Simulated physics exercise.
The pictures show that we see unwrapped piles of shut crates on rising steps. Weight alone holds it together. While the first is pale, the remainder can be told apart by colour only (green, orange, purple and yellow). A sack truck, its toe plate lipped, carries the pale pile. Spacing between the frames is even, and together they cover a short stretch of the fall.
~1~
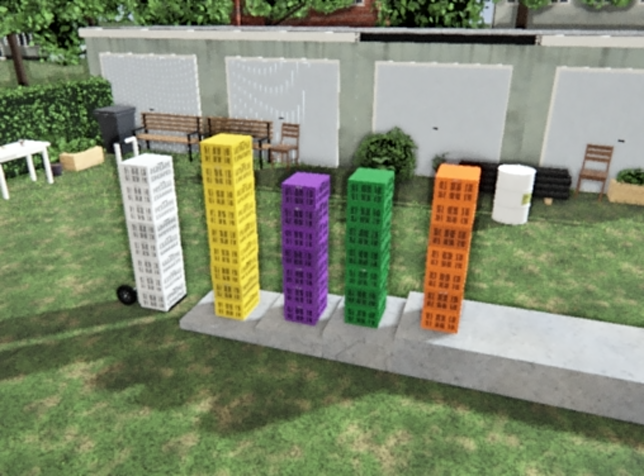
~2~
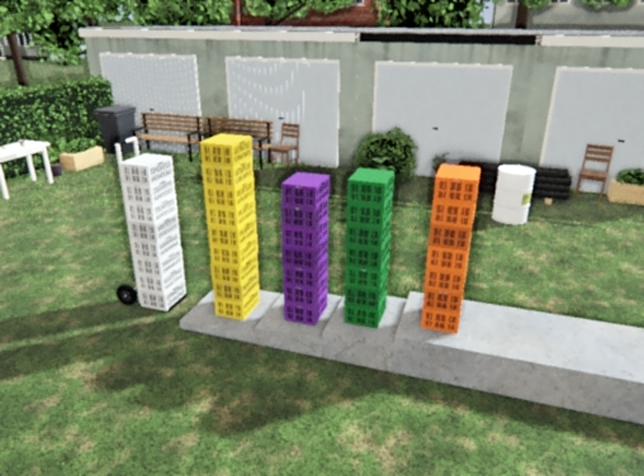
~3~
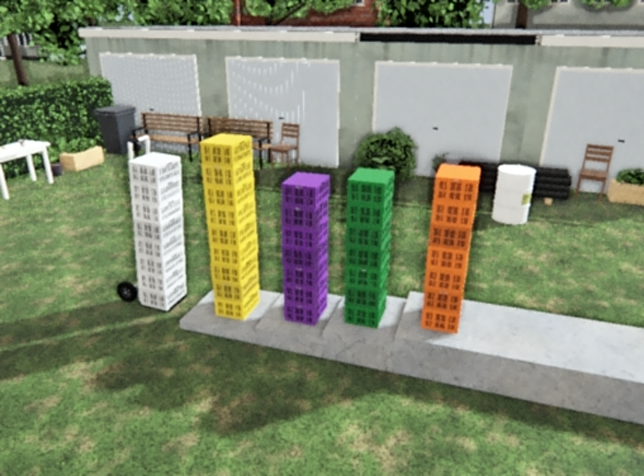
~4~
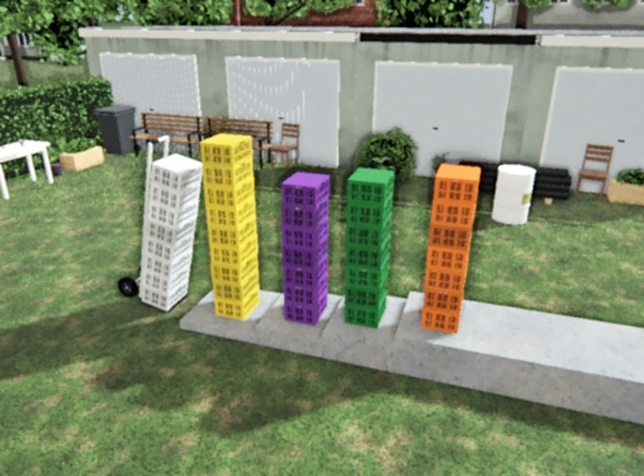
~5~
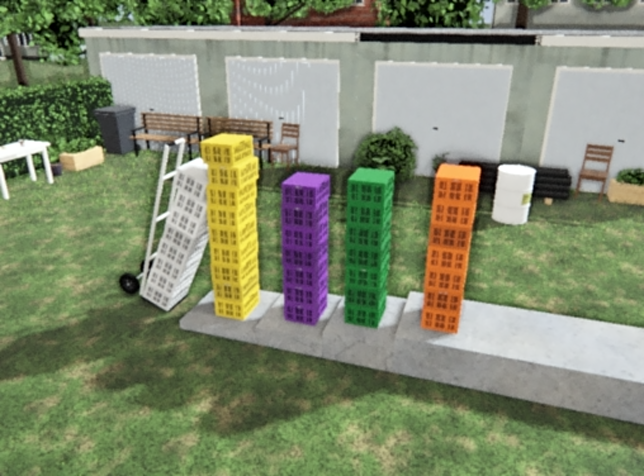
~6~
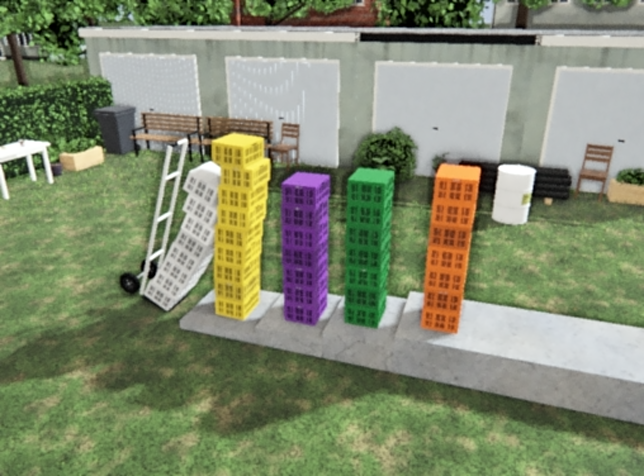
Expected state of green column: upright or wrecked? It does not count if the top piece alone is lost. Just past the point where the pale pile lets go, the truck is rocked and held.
The pile is broken up.
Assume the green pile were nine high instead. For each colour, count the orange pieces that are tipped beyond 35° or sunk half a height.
I count orange 7.
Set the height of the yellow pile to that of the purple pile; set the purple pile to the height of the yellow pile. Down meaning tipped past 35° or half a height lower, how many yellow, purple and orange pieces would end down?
The tally reads yellow 6, then purple 6, then orange 6.
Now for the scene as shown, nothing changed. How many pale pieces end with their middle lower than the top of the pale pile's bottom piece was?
Of the pale pieces, the number is 2.
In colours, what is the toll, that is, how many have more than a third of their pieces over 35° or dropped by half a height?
That makes 4 in total.
Soon after the last picture, 8 of the pale pile down; none of the 7 green crates down (0 of 30 in all colours); top green crate unmoved; top yellow crate leaning clearly, a little lower.
A little later, 8 of the pale pile down; none of the 7 green crates down (8 of 30 in all colours); top green crate leaning a little; top yellow crate leaning steeply, about its own height lower.
Later still, 7 of the pale pile down; 5 of the 7 green crates down (23 of 30 in all colours); top green crate leaning well over, some two heights lower; top orange crate on its side.
At rest, 7 of the pale pile down; 5 of the 7 green crates down (23 of 30 in all colours); top green crate leaning steeply, some four heights lower; top yellow crate leaning well over, some four heights lower. As the last picture would show them, middles, top green crate near (513, 286), top yellow crate near (424, 267).
